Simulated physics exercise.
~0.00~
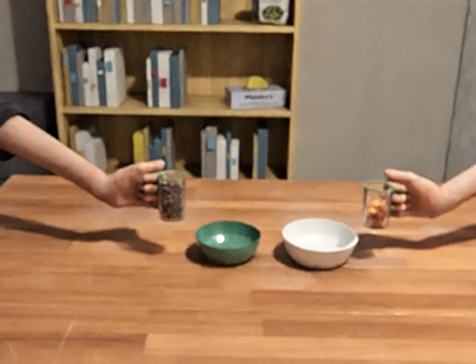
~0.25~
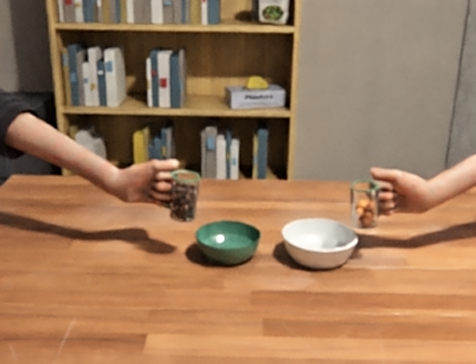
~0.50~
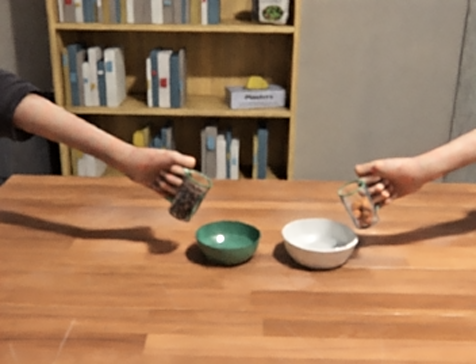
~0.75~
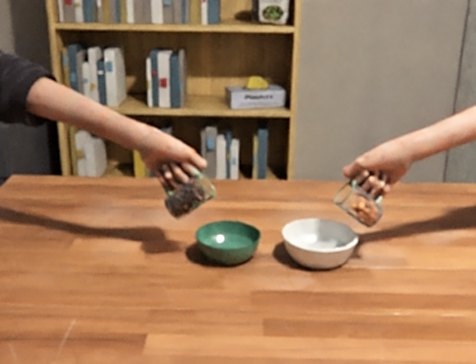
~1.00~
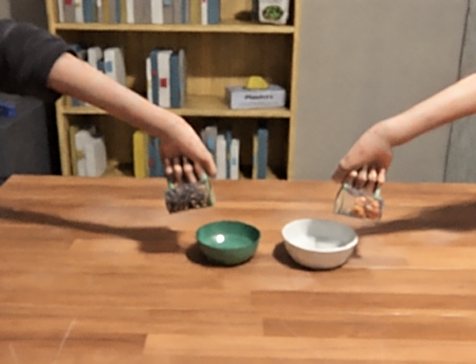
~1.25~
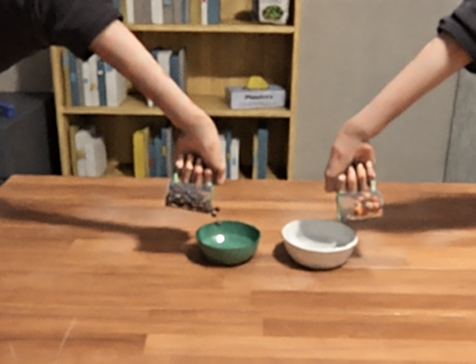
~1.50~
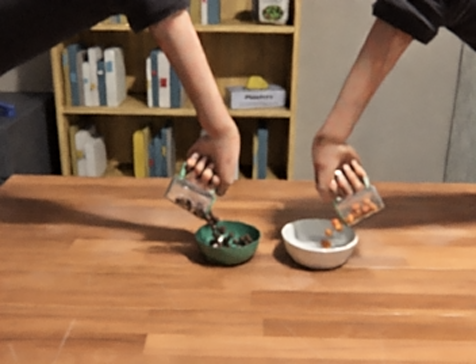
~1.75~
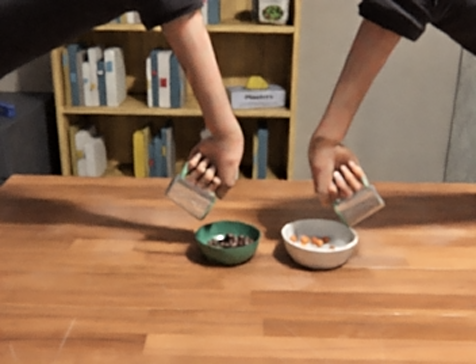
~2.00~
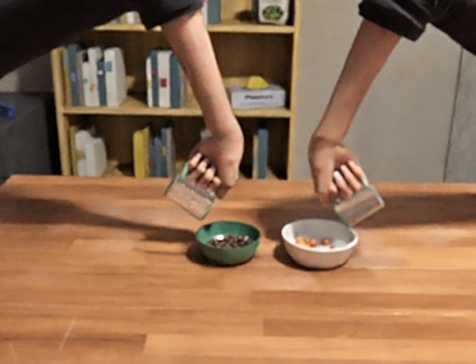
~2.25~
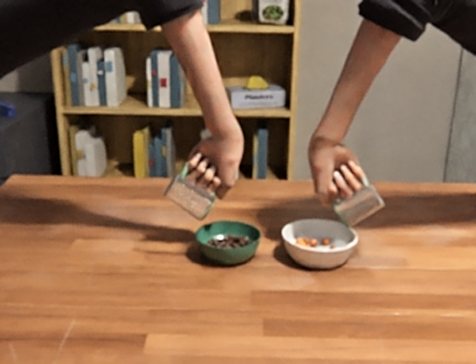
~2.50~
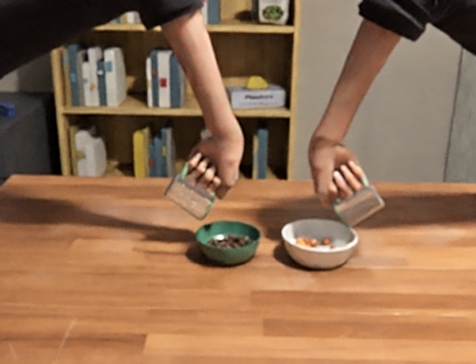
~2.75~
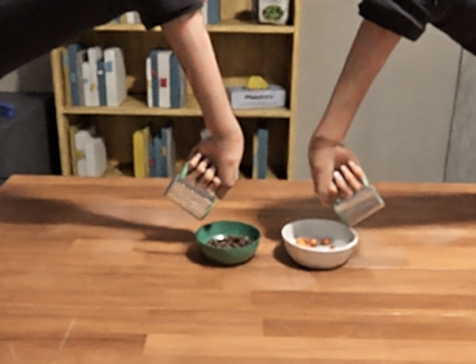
Two hands tipping clear cups of dark and orange pieces into green and white bowls, then holding the emptied cups above them.
